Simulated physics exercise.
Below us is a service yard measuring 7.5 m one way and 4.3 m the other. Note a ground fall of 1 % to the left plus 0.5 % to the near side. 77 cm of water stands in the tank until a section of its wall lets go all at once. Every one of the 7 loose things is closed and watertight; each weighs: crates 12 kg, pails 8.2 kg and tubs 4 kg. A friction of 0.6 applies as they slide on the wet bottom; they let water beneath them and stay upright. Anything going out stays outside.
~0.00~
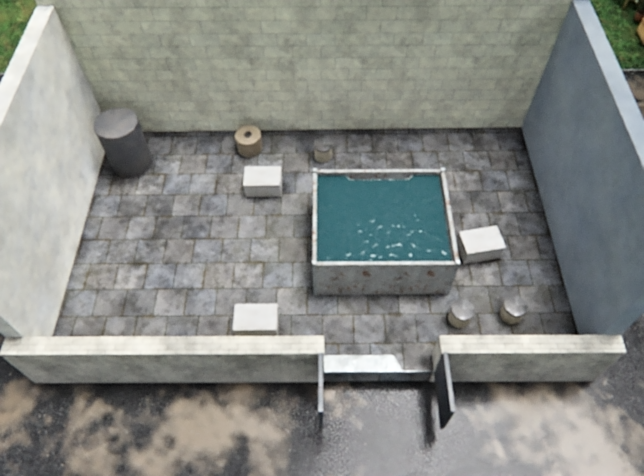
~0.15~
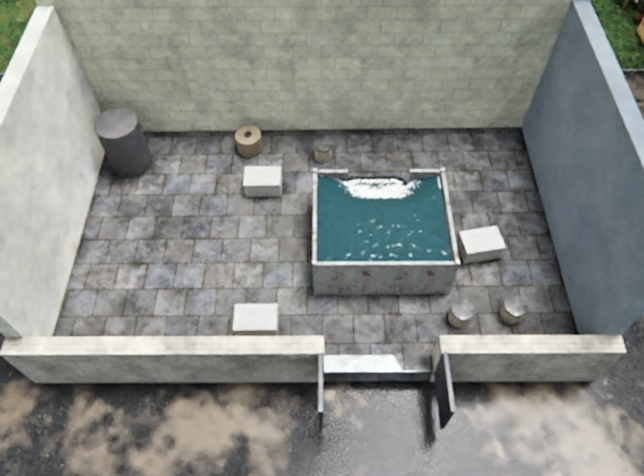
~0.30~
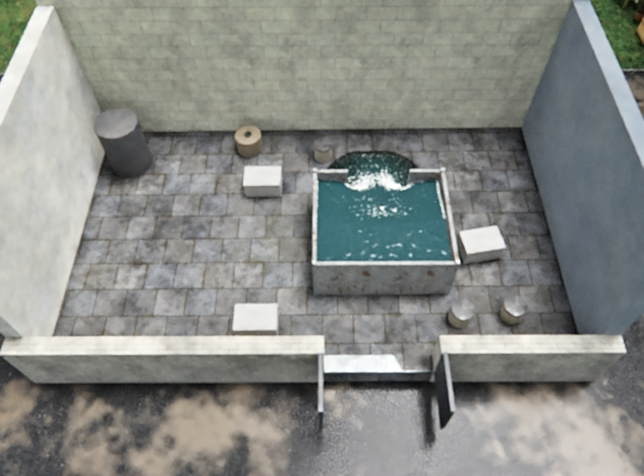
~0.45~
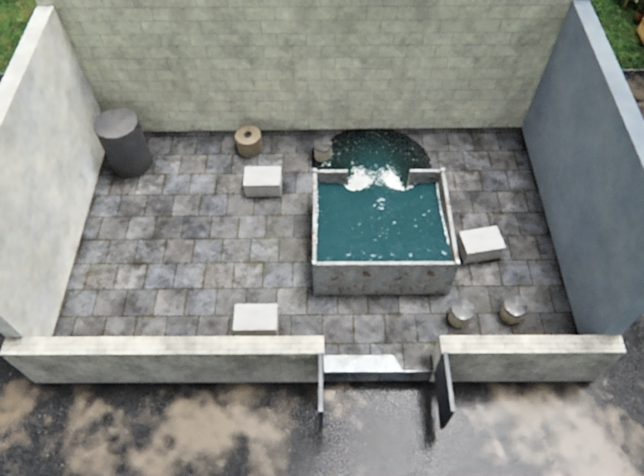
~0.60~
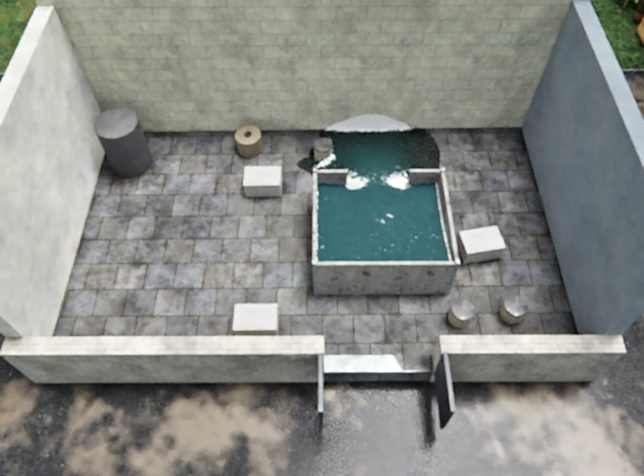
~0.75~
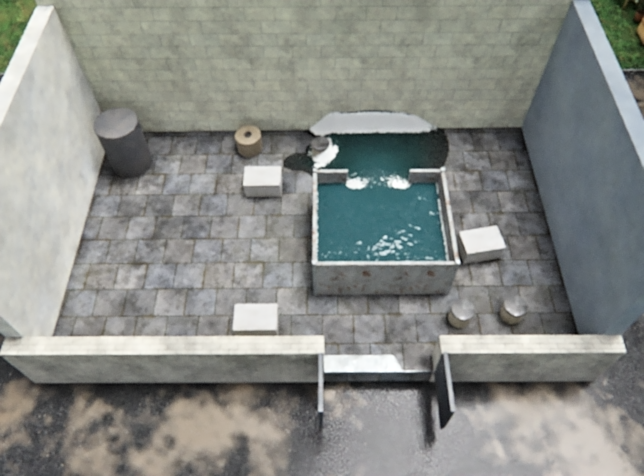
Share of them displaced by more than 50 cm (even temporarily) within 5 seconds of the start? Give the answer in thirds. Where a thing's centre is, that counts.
One to two thirds.
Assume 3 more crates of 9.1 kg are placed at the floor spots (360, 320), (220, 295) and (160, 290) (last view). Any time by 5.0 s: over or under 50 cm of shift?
In the order asked: Below the mark; below the mark; below the mark.
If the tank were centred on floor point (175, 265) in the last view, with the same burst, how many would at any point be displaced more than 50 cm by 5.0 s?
Result: 3.
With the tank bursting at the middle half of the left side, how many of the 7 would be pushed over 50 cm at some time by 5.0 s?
The answer would then be 2.
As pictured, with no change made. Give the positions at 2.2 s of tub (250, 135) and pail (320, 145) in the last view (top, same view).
Somewhere around (143, 169) and (187, 161).
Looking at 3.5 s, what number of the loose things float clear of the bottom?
I get 1.
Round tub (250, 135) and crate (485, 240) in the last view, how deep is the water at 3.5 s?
Roughly 11 and 4 cm.
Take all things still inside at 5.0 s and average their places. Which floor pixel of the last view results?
They're centred close to (309, 301).
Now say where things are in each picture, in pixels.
The first picture shows a pail at (323, 144), on the bottom; a crate at (263, 176), on the bottom; water covers 3.1 m2; 0 of 7 have shifted.
The second picture shows a pail at (323, 144) rests on the ground; a crate at (263, 176), on the bottom; 3.7 m2 under water; 0 of 7 have shifted.
The third picture shows a pail at (323, 144), on the bottom; a crate at (263, 176), on the bottom; water covers 4.6 m2; 0 of 7 have shifted.
The fourth picture shows a pail at (323, 144), on the bottom; a crate at (263, 176), on the bottom; 5.6 m2 under water; 0 of 7 have shifted.
The fifth picture shows a pail at (323, 144), on the bottom; a crate at (263, 176) rests on the ground; water covers 6.1 m2; 0 of 7 have shifted.
The sixth picture shows a pail at (321, 143), on the bottom, 5 cm from its start; a crate at (263, 176), on the bottom; 6.5 m2 under water; 1 of 7 have shifted.
After 1.1 s 1 of 7 are over 50 cm from their spots; 0 afloat.
After 2.2 s 2 of 7 are over 50 cm from their spots; 0 afloat.
After 3.5 s 2 of 7 are over 50 cm from their spots; 1 afloat.
After 5.0 s 4 of 7 are over 50 cm from their spots, and 4 have been at some point; 3 afloat.
